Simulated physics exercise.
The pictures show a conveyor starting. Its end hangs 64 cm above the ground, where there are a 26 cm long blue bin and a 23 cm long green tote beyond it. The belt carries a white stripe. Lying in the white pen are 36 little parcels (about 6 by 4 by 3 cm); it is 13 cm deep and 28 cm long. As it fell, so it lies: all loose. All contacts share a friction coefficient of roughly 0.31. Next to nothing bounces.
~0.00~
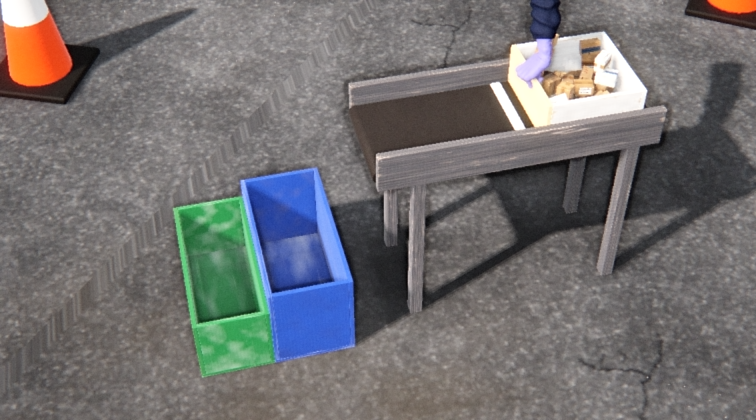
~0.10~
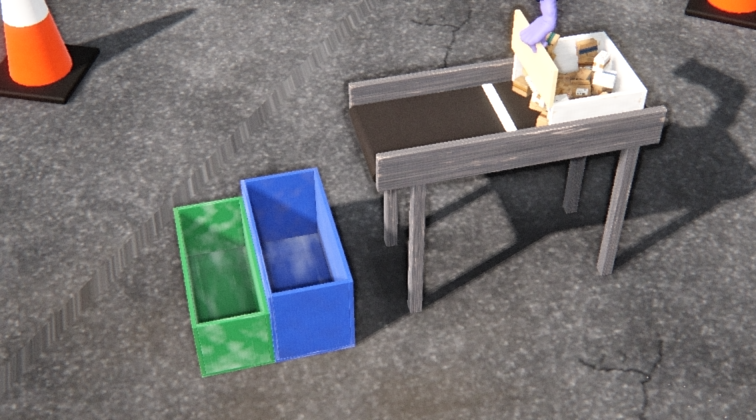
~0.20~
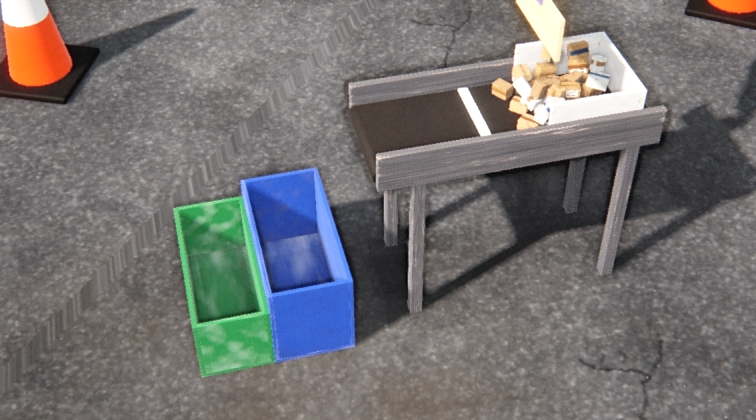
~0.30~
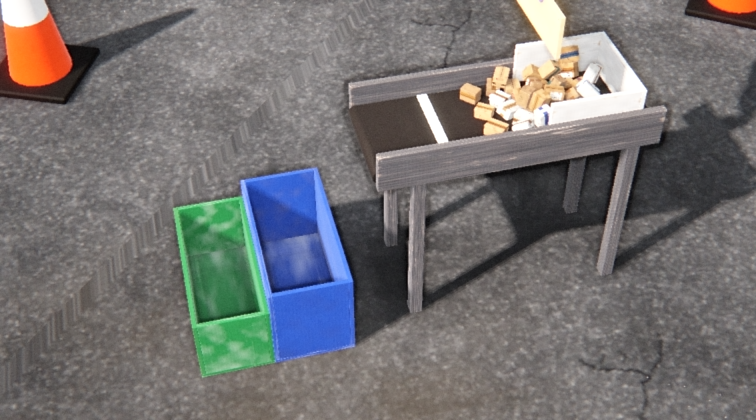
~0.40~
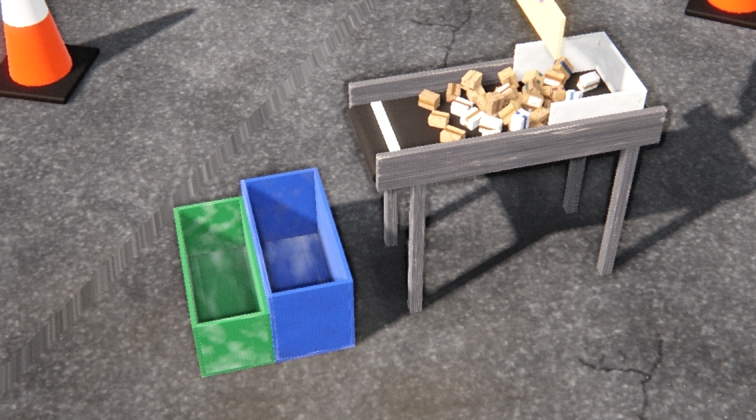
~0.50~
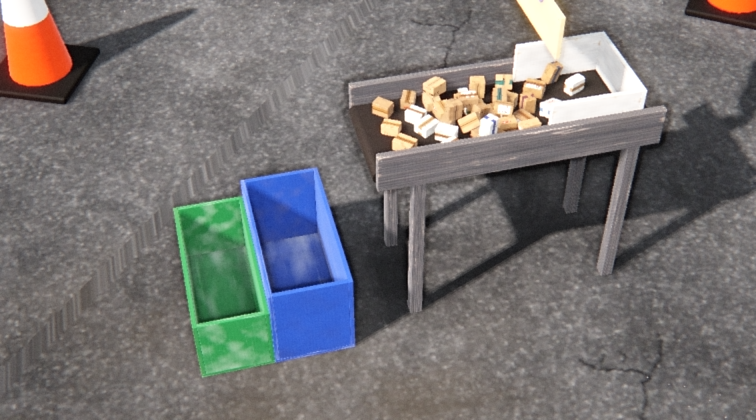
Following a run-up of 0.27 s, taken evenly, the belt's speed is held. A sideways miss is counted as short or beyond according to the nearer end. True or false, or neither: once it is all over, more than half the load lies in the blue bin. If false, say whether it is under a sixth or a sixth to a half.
False, under a sixth.
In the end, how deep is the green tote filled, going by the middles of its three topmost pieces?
Height: About 11 cm.
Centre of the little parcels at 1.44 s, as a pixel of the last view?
Look near pixel (213, 301).
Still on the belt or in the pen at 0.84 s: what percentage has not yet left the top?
About 20 %.
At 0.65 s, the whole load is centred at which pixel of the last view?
It's centred at about (405, 127).
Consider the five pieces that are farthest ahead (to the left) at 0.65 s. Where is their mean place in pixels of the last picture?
Pixel (325, 137), give or take.
After 0.65 s, 2 still in the white pen, 28 on the belt and 6 in the air.
After 0.84 s, 1 in the green tote, 7 on the belt and 28 in the air.
After 1.10 s, 26 in the green tote and 10 in the air.
When it is over (at 1.44 s), 36 in the green tote. Asked share, 0 of 36, 0 per cent.
